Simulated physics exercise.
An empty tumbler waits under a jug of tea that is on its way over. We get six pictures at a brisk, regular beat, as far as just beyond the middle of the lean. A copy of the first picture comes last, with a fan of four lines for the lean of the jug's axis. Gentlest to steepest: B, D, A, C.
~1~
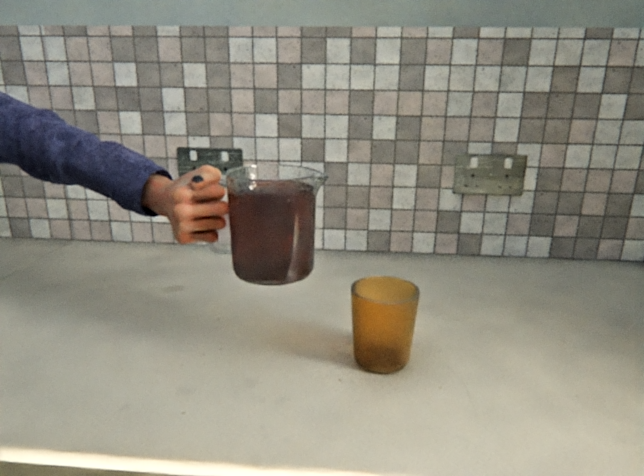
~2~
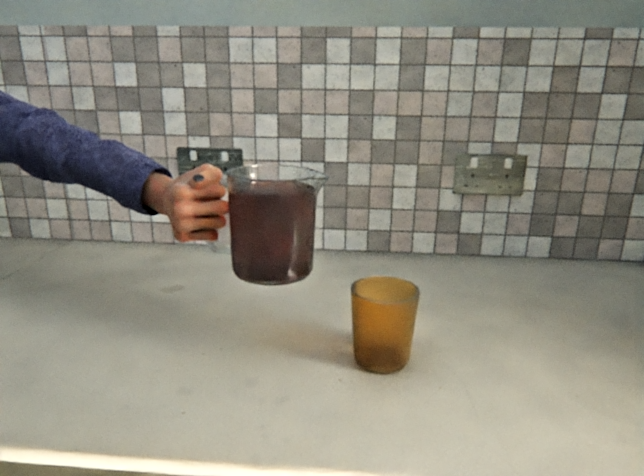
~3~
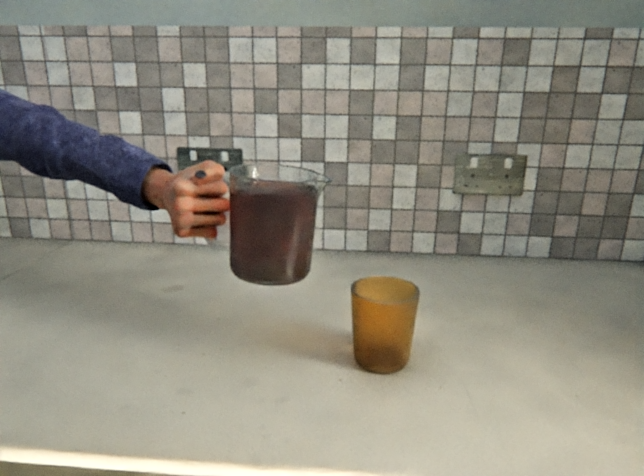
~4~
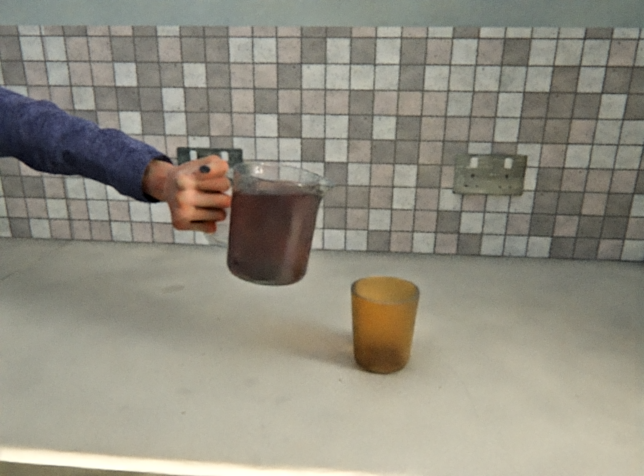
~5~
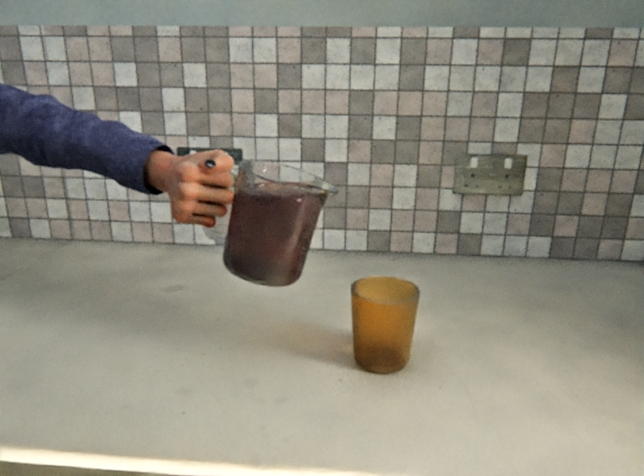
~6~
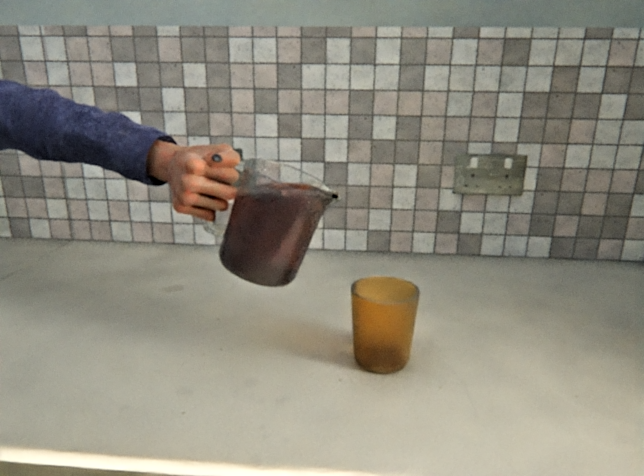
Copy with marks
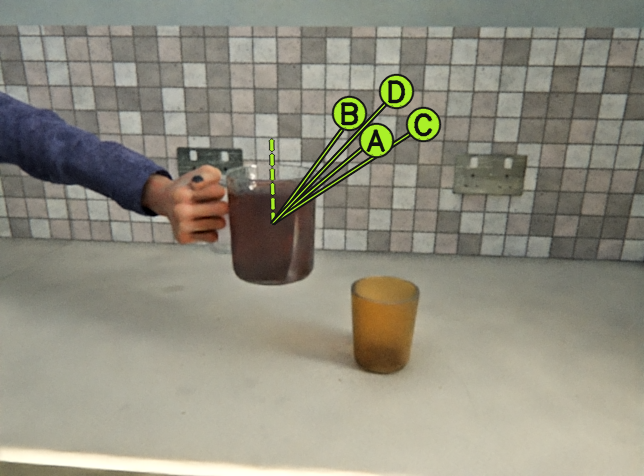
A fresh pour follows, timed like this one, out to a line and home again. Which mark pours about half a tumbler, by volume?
The answer is mark A.
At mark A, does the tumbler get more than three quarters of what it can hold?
No.
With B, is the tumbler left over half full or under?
Under.
On the marked copy, A at (361, 149); B at (341, 129); C at (409, 134); D at (385, 104).
If A is chosen, the tumbler ends with about 49 % of what it can hold.
If B is chosen, the tumbler ends with about 23 % of what it can hold.
If C is chosen, the tumbler ends with about 65 % of what it can hold.
If D is chosen, the tumbler ends with about 35 % of what it can hold.
